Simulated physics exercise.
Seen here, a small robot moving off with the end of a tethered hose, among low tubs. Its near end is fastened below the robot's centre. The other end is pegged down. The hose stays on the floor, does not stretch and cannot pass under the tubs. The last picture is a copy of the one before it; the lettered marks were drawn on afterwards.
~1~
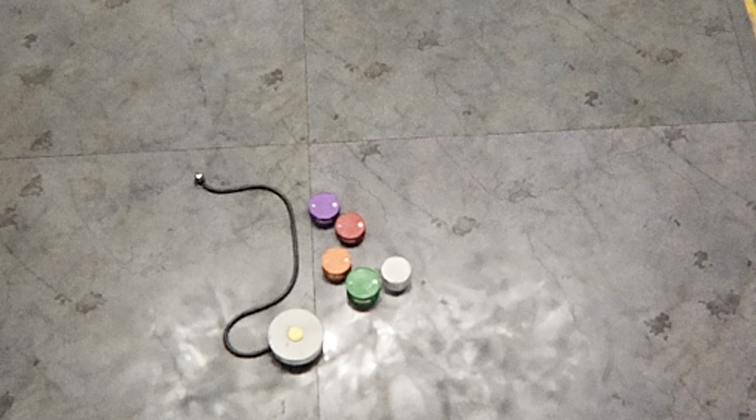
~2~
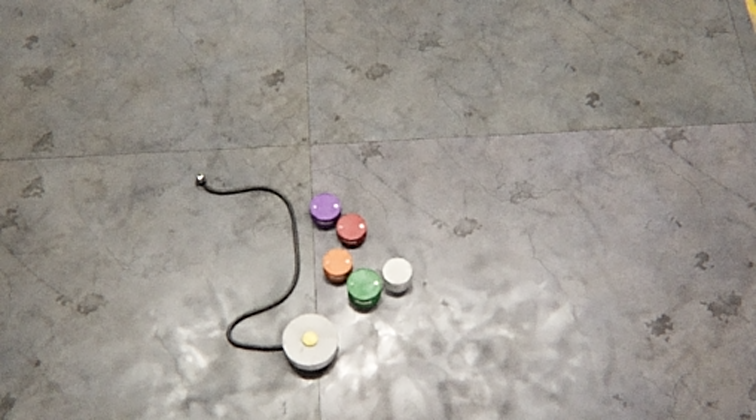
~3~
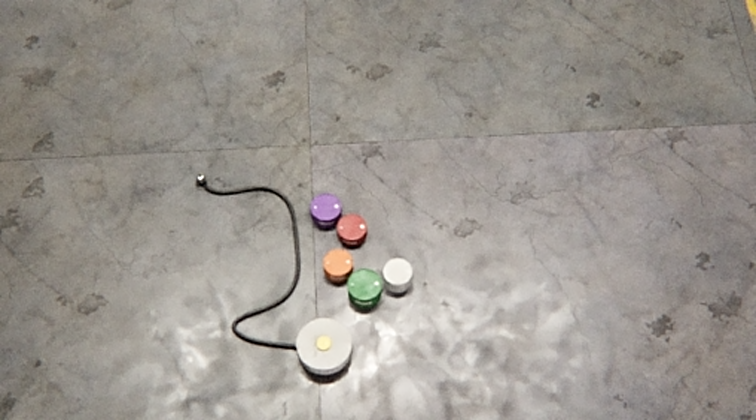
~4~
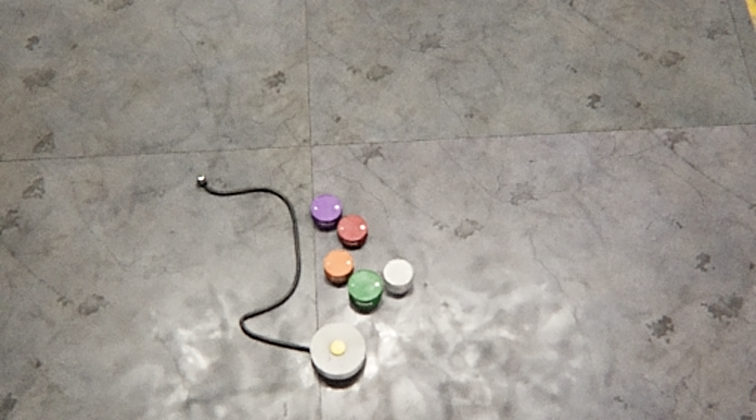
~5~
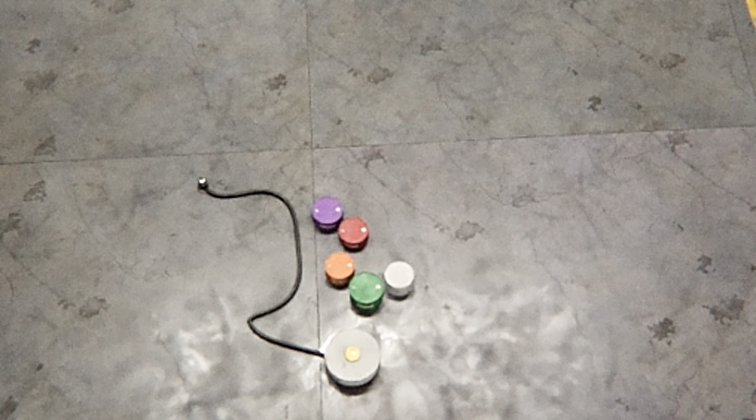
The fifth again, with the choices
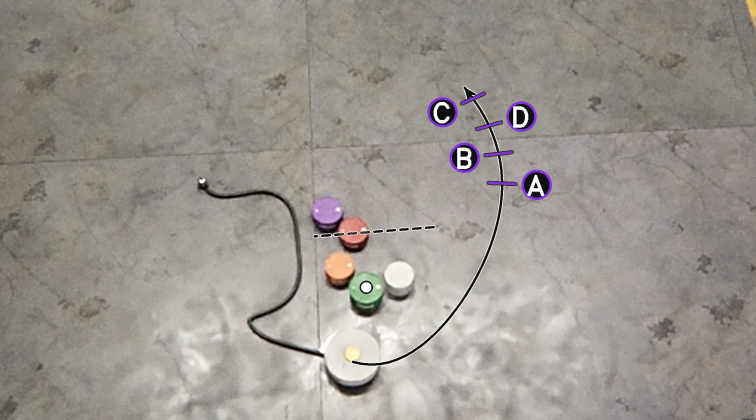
The clip shows a round pale robot with a black hose attached sliding slowly right and slightly downward across a grey floor, below purple, red, orange, green and white tubs that stay still, while the hose's lower bend shifts.
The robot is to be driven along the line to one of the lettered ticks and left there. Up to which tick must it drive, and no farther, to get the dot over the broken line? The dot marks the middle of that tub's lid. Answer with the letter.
As far as tick B.
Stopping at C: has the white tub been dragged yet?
Yes.
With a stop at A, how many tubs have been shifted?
Four.
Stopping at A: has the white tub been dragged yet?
Yes.
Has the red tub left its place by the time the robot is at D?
Yes.
On the marked copy, A at (502, 183); B at (499, 154); C at (473, 99); D at (489, 126); the dashed line at (374, 232); the route from (353, 362) via (492, 241) to (464, 87); the white dot at (366, 287).
Following B. Soon after the start, robot (450, 314); green tub (366, 292).
Later, robot (496, 226); green tub (370, 275); white tub (401, 272).
In the end, robot (500, 149); orange tub (346, 230); red tub (355, 206); green tub (377, 224); purple tub (325, 211); white tub (403, 212); the dot on the green tub is over the dashed line.
As for the rest, A leaves the dotted tub short, at (373, 244); C does it too, but is farther than needed; D does it too, but is farther than needed.
